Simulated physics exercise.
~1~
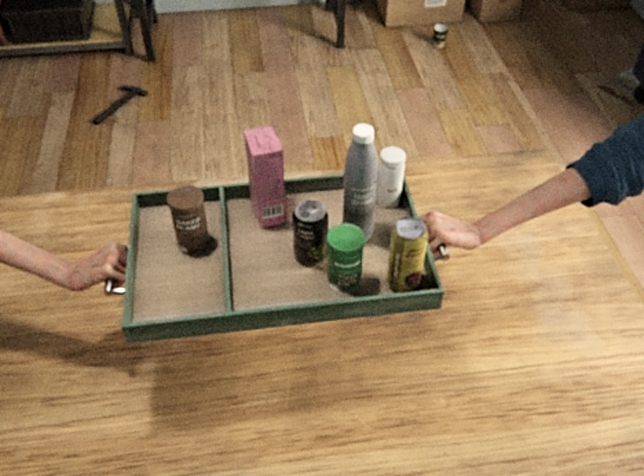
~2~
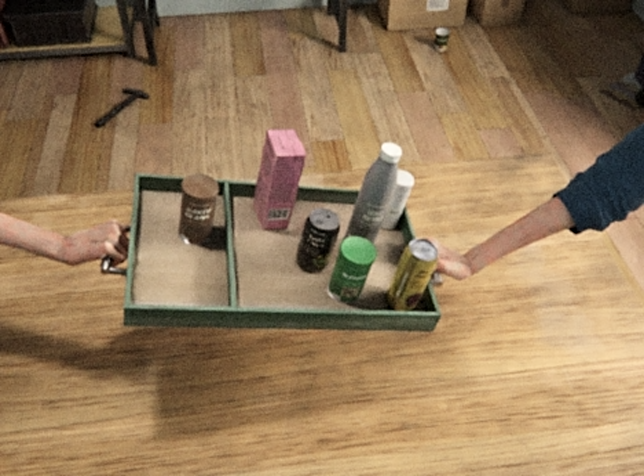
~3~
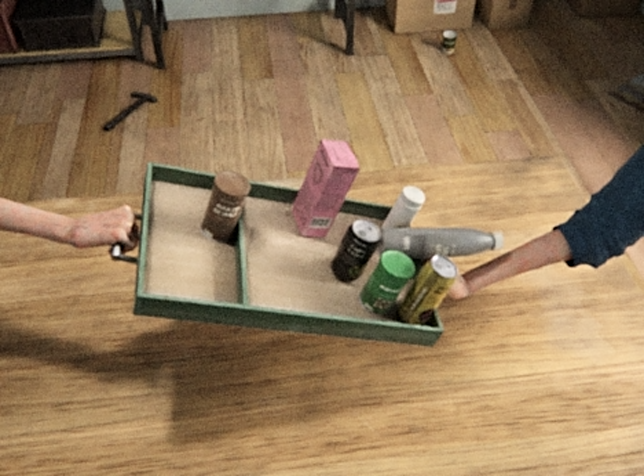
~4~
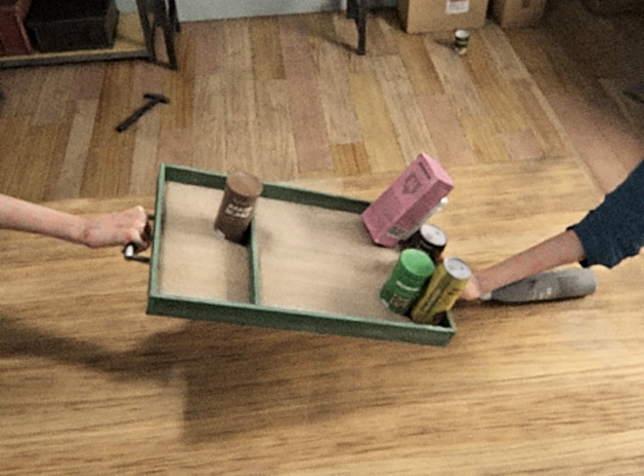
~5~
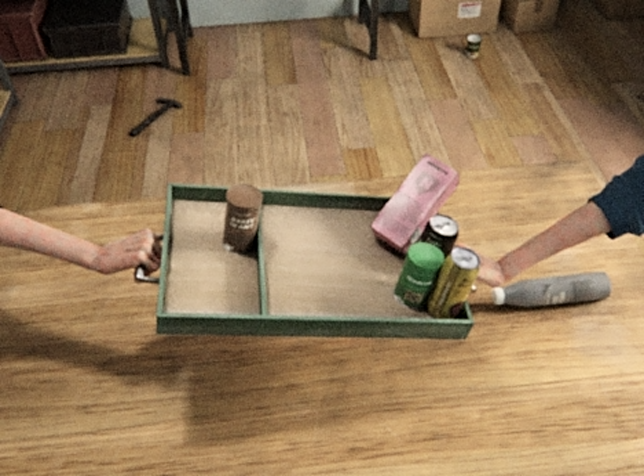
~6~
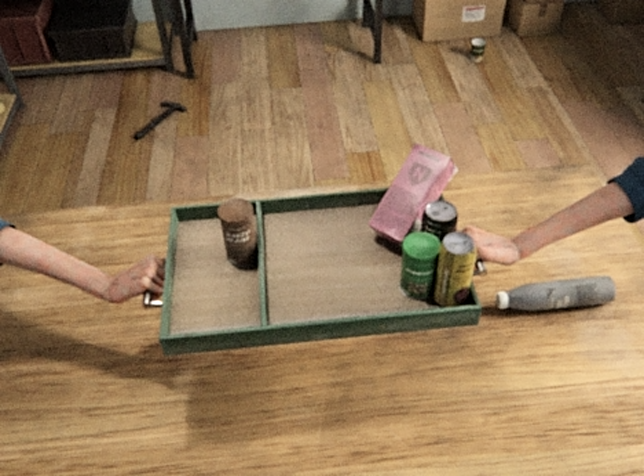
In this clip, two hands tilt a divided green tray right side down, and the grey bottle topples off onto the table while the pink packet and several containers slide right; the tray levels with the packet slanted in the corner and the brown tin still upright.
